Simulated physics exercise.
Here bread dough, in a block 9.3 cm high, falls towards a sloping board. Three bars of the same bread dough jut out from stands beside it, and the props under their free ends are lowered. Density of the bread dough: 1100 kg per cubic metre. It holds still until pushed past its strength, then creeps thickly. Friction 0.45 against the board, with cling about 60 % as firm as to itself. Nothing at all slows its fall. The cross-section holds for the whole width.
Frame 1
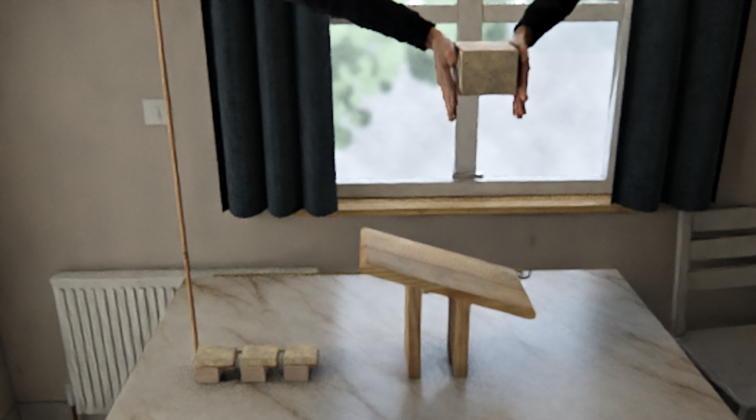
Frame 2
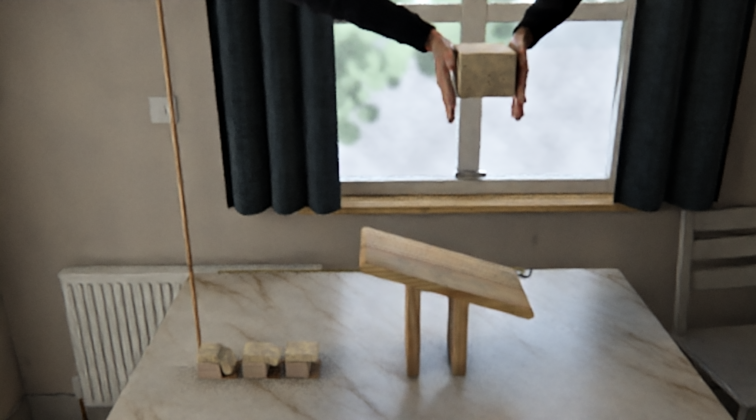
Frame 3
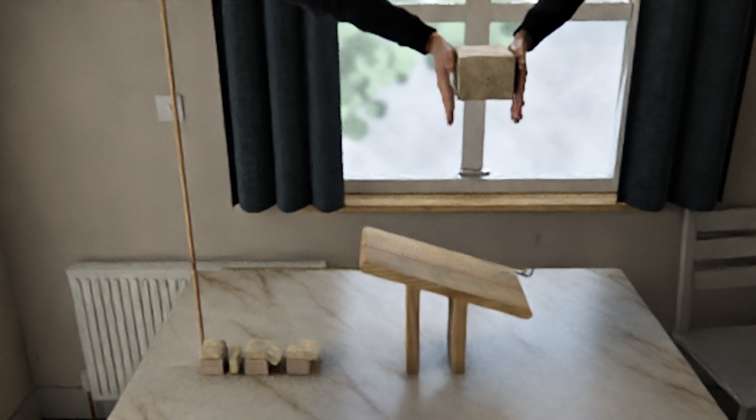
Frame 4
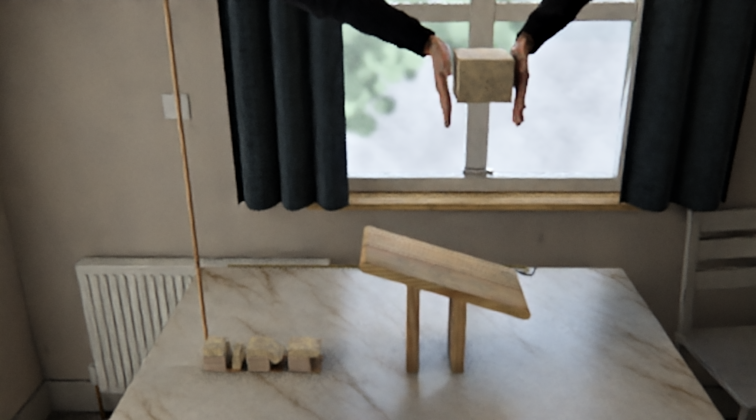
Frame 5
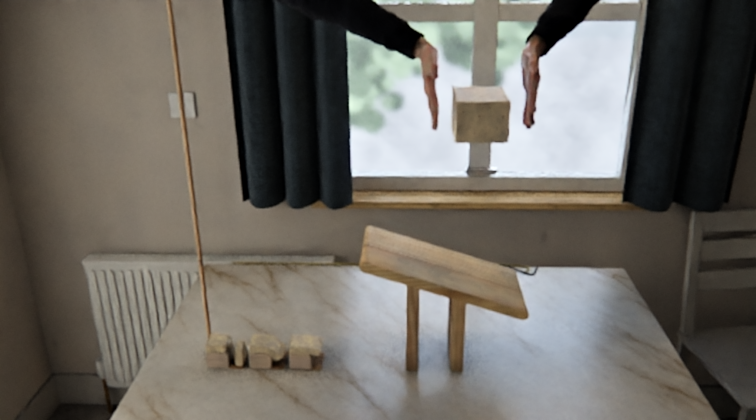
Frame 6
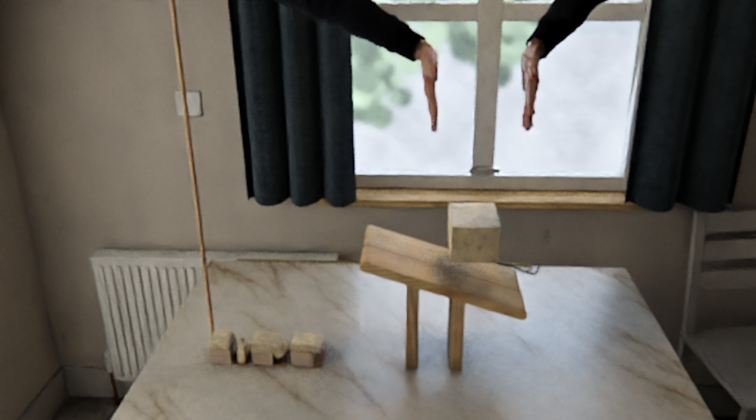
Three small pale bars on stands at the left sag at their free ends, the leftmost drooping most, while two hands hold a pale block above a sloping wooden board. The hands then part and release the block, which drops past the window down to the board's surface.
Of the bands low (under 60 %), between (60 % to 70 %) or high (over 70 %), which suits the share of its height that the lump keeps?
Between.
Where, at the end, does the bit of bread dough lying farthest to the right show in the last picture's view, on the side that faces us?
Pixel: Approx. (494, 288).
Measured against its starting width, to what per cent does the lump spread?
Near 70 % by the end.
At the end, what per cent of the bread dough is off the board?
Share off the board, approx. 60 %.
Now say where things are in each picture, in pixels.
In the first frame, crest of the bread dough at (480, 50); drop of the bar ends 0, 0, 0 (left to right).
In the second frame, crest of the bread dough at (479, 53); drop of the bar ends 3.8 cm, 1.3 cm, 3 mm (left to right).
In the third frame, crest of the bread dough at (478, 56); drop of the bar ends 4.2 cm, 2.0 cm, 3 mm (left to right).
In the fourth frame, crest of the bread dough at (477, 60); drop of the bar ends 4.2 cm, 2.4 cm, 4 mm (left to right).
In the fifth frame, crest of the bread dough at (474, 101); drop of the bar ends 4.2 cm, 2.5 cm, 5 mm (left to right).
In the sixth frame, crest of the bread dough at (467, 227); drop of the bar ends 4.2 cm, 2.6 cm, 6 mm (left to right).
Last picture + 0.11 s, it stands 71 % of its first height and none has gone off the board.
Last picture + 0.25 s, it stands 70 % of its first height and none has gone off the board.
Last picture + 0.38 s, it stands 69 % of its first height and none has gone off the board.
Last picture + 0.52 s, it stands 68 % of its first height and none has gone off the board.
Last picture + 1.98 s, it stands 65 % of its first height and 60 % has gone off the board.
